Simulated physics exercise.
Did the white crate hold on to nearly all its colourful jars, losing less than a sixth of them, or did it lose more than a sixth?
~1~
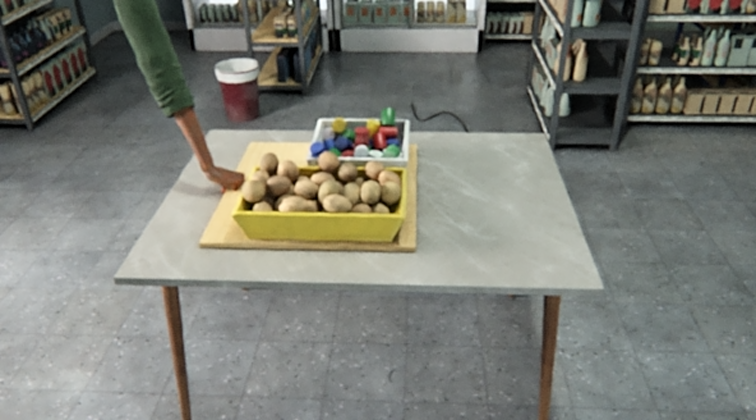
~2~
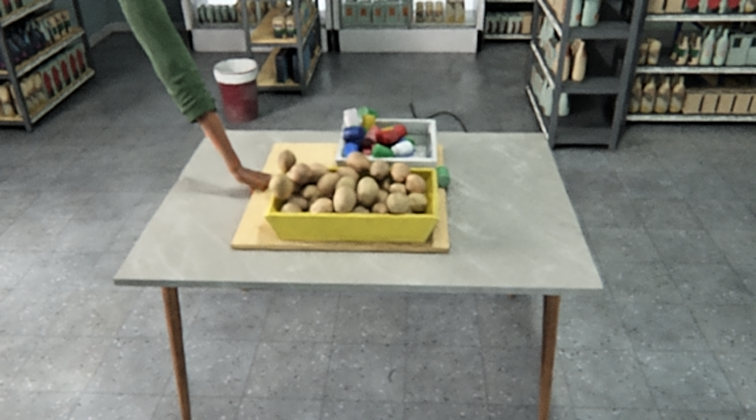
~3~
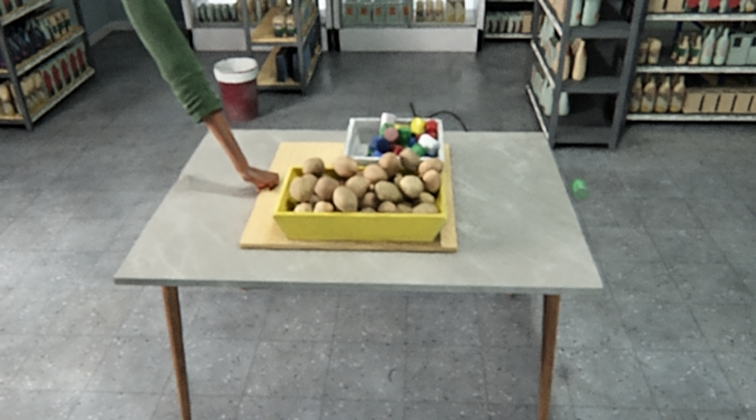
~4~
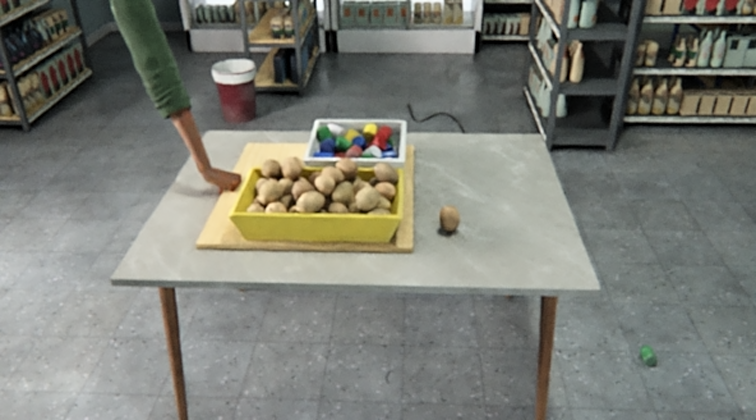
It held on to nearly all of them, and fewer than one in six of the jars left the white crate.
